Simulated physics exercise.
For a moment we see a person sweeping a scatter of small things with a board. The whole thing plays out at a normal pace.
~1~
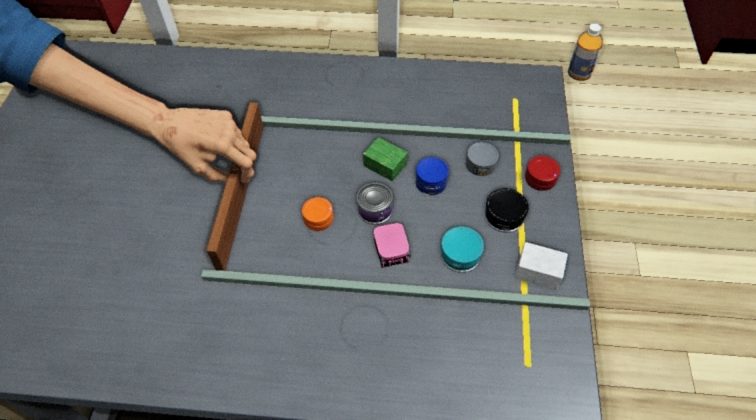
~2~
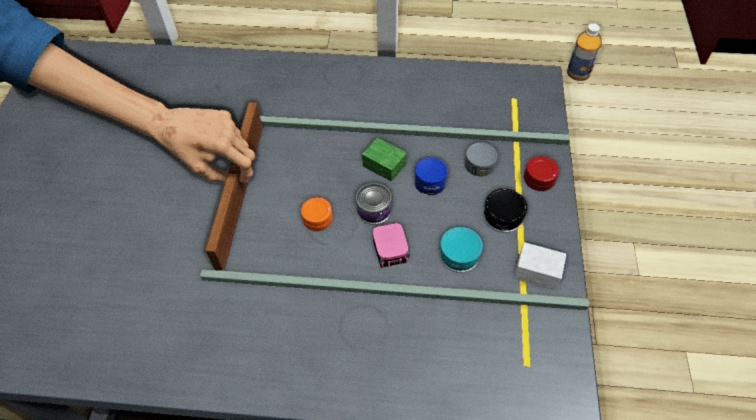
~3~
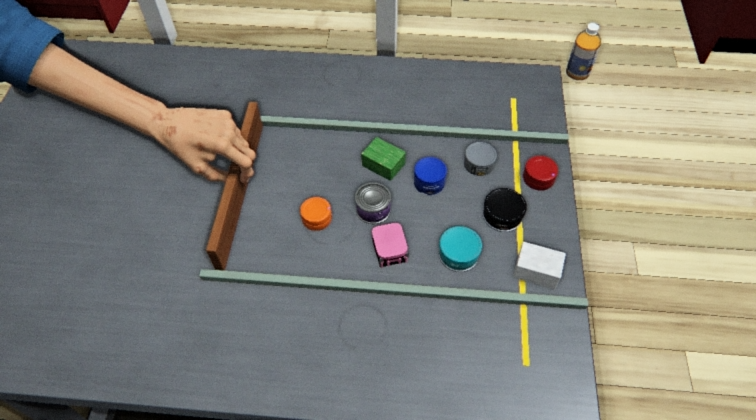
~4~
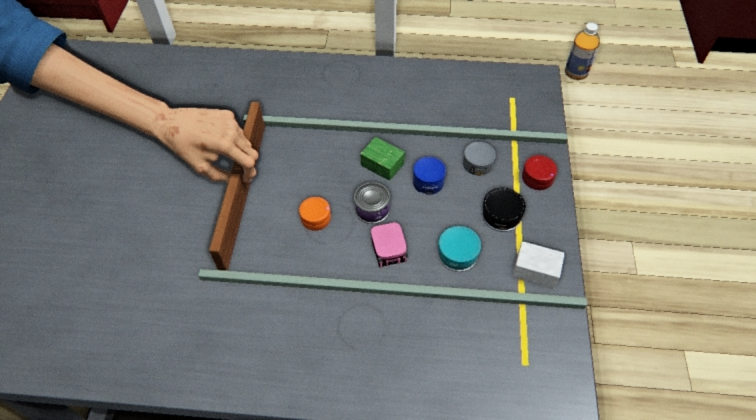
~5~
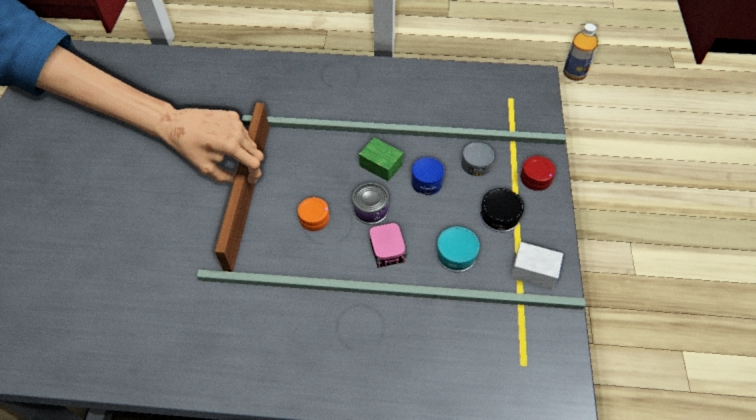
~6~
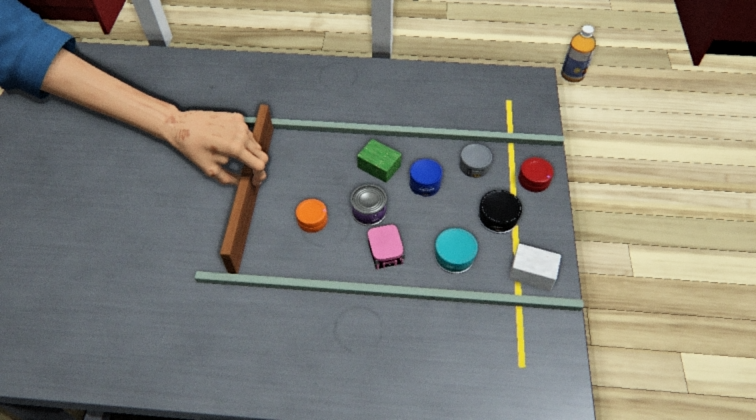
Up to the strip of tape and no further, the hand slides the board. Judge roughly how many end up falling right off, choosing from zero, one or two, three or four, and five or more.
It is one or two.
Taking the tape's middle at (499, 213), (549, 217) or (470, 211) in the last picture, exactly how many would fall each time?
1, 6, 0.
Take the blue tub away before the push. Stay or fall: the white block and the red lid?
So the white block goes off the edge and the red lid goes off the edge.
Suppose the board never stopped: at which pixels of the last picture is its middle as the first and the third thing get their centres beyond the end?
Near (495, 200) and (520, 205).
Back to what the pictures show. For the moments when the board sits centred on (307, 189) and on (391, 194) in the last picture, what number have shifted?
First 1, then 5.
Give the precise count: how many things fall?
Fallen: 2.
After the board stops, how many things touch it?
Count: 4.
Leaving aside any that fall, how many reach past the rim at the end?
It totals 3.
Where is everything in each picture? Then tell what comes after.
The first picture shows red lid (542, 174); white block (541, 266); black tin (506, 211); board (238, 182); tape (521, 213).
The second picture shows white block (540, 266); purple pot (374, 204).
The third picture shows black tin (504, 210); pink case (390, 245).
The fourth picture shows red lid (539, 173); grey tub (479, 159).
The fifth picture shows white block (536, 266); green block (381, 159).
The sixth picture shows red lid (536, 175); white block (534, 267); black tin (500, 212); board (250, 185); tape (514, 214).
Soon after, none off yet; red lid at rest near (536, 175); white block at rest near (534, 267); black tin at rest near (500, 212).
Then, none off yet; red lid moved a little near (546, 177); white block moved a little near (557, 273); black tin moved a little near (521, 215).
By the end, the number that fall off is one or two; fallen, white block and red lid.
